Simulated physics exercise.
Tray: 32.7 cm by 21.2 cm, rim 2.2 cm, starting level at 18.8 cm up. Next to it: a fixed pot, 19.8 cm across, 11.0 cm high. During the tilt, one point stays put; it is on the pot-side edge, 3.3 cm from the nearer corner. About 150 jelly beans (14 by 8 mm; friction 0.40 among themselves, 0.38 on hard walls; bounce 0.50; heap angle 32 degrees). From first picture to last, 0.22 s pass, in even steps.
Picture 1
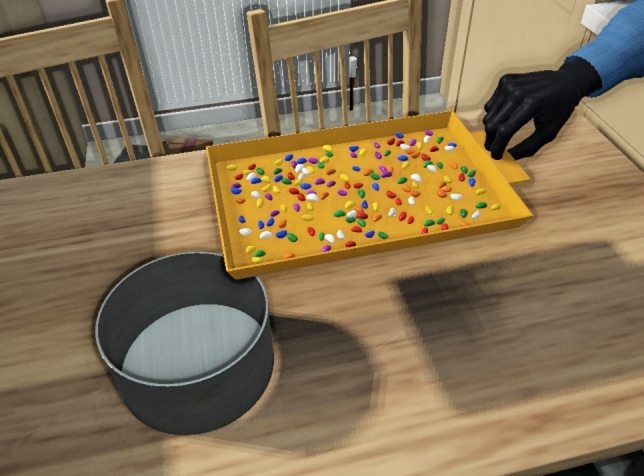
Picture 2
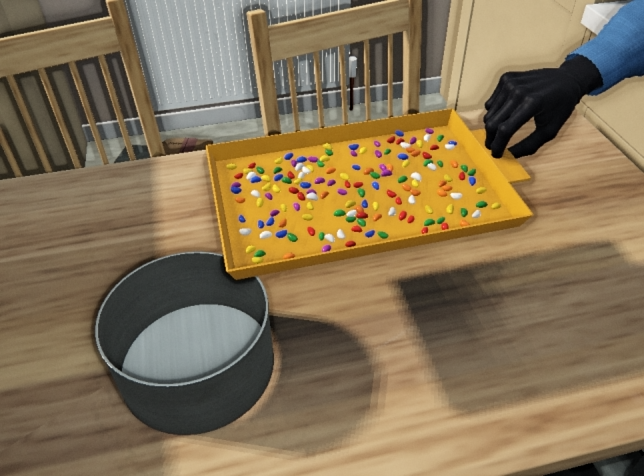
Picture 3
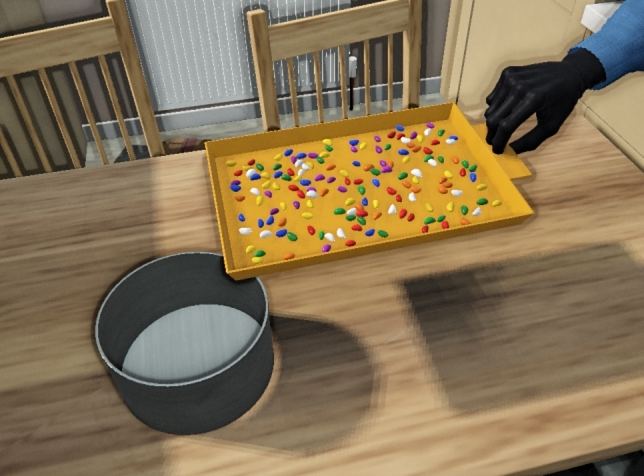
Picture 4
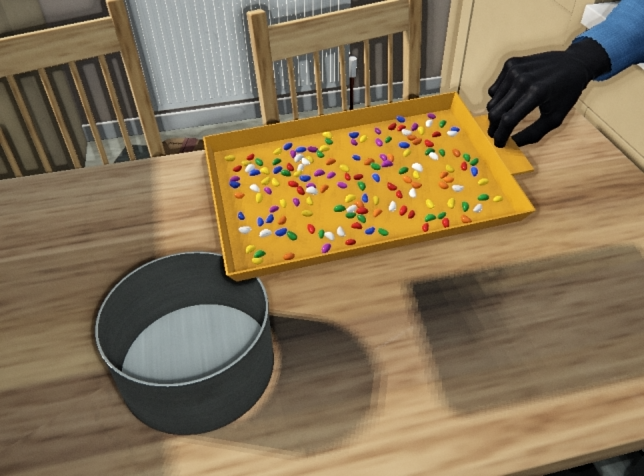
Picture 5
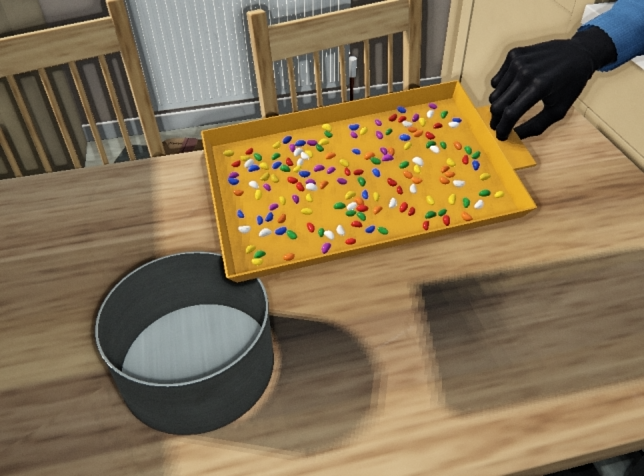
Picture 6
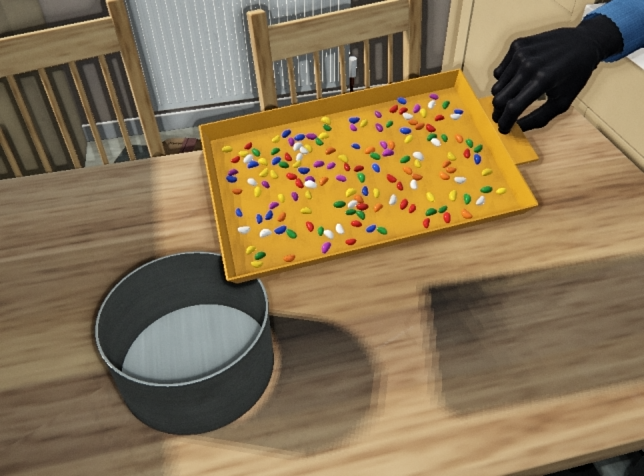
We see an orange tray scattered with colourful jelly beans above a wooden table, beside a dark round pot, as a black-gloved hand at its right end gradually raises the far side, tilting it slightly toward the viewer.
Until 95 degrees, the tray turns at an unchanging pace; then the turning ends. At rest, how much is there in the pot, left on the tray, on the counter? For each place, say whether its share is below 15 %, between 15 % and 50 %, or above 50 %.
Pot: Between 15 % and 50 %; left on the tray: Below 15 %; counter: Above 50 %.
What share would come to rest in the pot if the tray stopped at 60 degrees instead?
In that case some 5 per cent.
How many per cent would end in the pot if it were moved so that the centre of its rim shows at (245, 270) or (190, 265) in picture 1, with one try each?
Roughly 10 and 0 percent.
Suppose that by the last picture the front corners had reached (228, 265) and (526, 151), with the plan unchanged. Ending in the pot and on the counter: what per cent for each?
Split: Pot = 45, counter = 55.
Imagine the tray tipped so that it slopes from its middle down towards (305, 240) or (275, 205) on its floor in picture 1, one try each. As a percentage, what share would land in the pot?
First try: Around 90 percent; second try: Around 55 percent.
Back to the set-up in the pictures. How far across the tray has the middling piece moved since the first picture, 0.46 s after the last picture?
Roughly 11 cm.
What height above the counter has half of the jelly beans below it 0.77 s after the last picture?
Roughly 20 cm above the counter.
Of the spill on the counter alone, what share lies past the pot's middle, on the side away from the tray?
That comes to roughly 10 percent.
Then, 0.46 s after the last picture, tilt 52 degrees; the tray holds 100 %, the pot 0 %.
Then, 0.77 s after the last picture, tilt 78 degrees; the tray holds 75 %, the pot 5 %.
Then, 1.18 s after the last picture, tilt 95 degrees; the tray holds 0 %, the pot 30 %.
In the end, pot 35 %, tray 0 %, counter 65 %.
